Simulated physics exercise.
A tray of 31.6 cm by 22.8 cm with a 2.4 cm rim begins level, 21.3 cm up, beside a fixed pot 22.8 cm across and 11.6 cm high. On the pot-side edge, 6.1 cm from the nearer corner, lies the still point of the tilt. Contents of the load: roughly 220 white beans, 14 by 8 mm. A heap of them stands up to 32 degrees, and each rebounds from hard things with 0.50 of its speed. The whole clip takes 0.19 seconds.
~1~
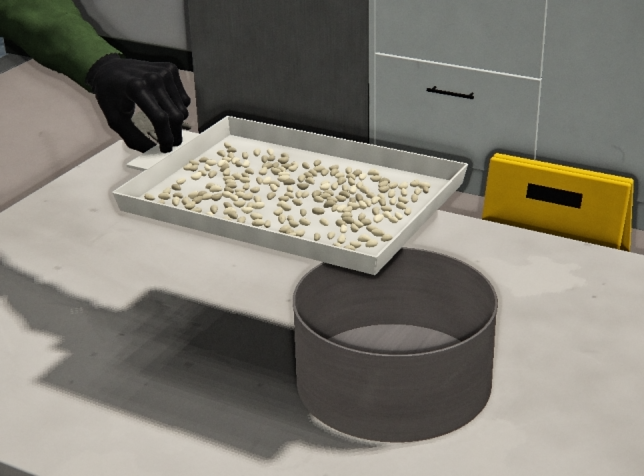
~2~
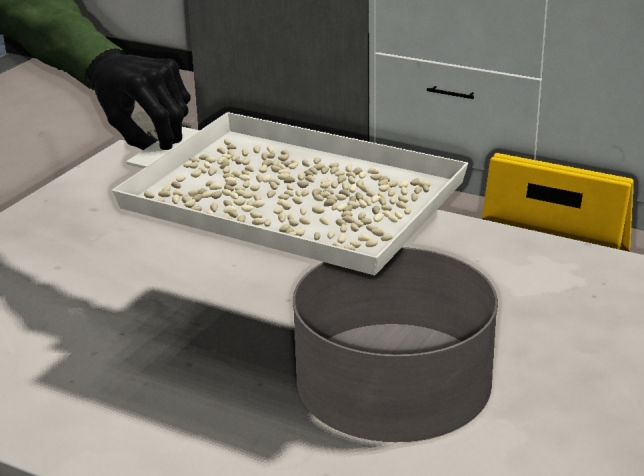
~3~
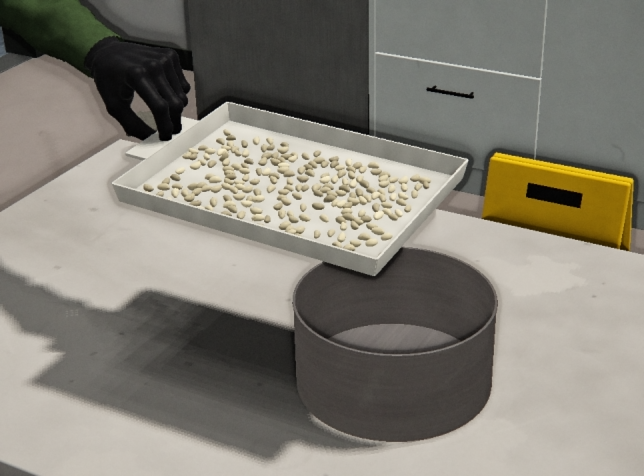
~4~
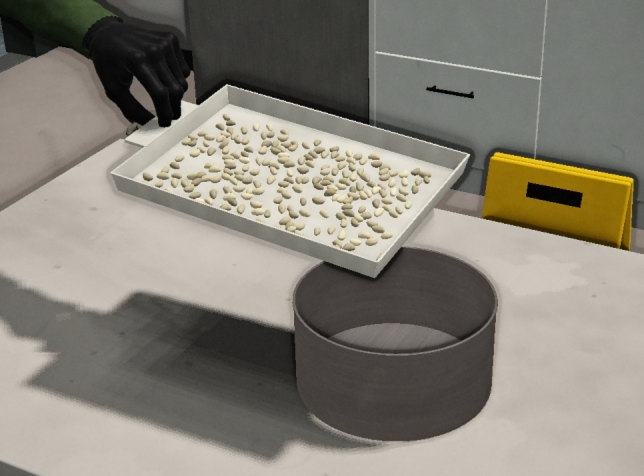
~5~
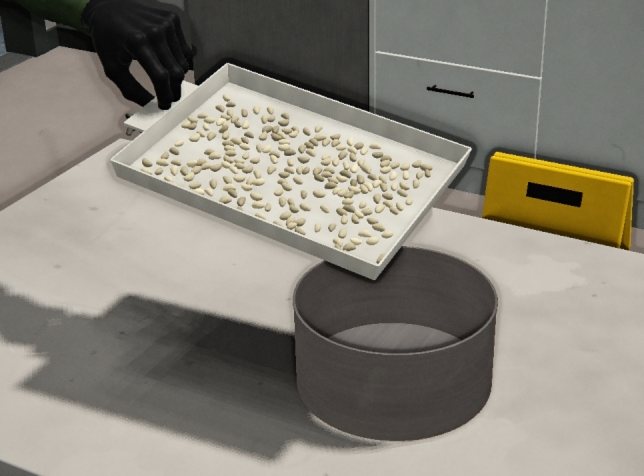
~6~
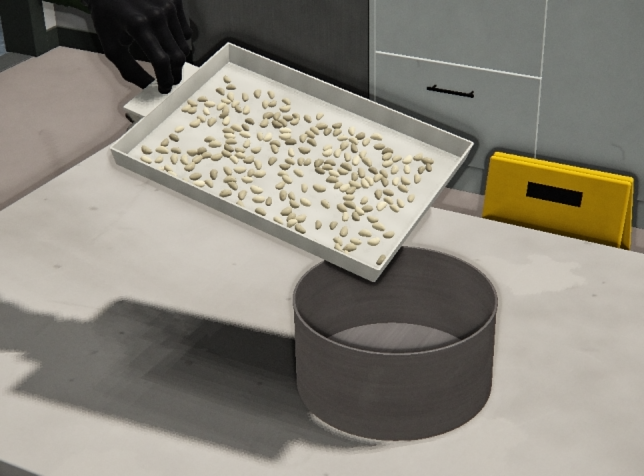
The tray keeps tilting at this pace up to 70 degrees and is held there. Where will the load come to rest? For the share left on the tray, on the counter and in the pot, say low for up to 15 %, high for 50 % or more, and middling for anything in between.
Tray - middling, counter - high, pot - low.
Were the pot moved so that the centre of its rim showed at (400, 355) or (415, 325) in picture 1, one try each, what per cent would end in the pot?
Roughly 75 per cent, then 55 per cent.
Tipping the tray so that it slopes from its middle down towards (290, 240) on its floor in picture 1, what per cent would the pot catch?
I'd say close to 0 %.
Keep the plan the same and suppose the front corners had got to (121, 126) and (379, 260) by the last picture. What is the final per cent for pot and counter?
In the pot: 10 per cent; on the counter: 55 per cent.
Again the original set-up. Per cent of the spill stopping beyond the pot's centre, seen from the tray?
I reckon around 90 per cent.
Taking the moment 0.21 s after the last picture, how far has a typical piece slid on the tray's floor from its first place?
Around 3 centimetres.
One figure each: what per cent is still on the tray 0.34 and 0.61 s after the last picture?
The figures go 100 and then 35.
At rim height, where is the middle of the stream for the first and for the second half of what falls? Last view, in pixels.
Around (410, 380), then around (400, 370).
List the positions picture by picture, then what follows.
Tray tilt 0 degrees, front corners at (118, 191) and (375, 254); middle of the pieces at (289, 195); pot at (395, 297), in the first frame.
Tray tilt 1 degrees, front corners at (118, 189) and (375, 254); middle of the pieces at (289, 193), in the second frame.
Tray tilt 3 degrees, front corners at (118, 182) and (375, 256), lowest corner right front; middle of the pieces at (289, 188), in the third frame.
Tray tilt 7 degrees, front corners at (117, 172) and (376, 258), lowest corner right front; middle of the pieces at (289, 180), in the fourth frame.
Tray tilt 12 degrees, front corners at (116, 159) and (376, 262), lowest corner right front; middle of the pieces at (289, 170), in the fifth frame.
Tray tilt 17 degrees, front corners at (116, 147) and (377, 265), lowest corner right front; middle of the pieces at (290, 161); pot at (395, 296), in the sixth frame.
Then, 0.21 s after the last picture, tilt 45 degrees; the tray holds 100 %, the pot 0 %.
Then, 0.34 s after the last picture, tilt 62 degrees; the tray holds 100 %, the pot 0 %.
Then, 0.61 s after the last picture, tilt 70 degrees; the tray holds 35 %, the pot 0 %.
In the end, tray 20 %, counter 75 %, pot 0 %.
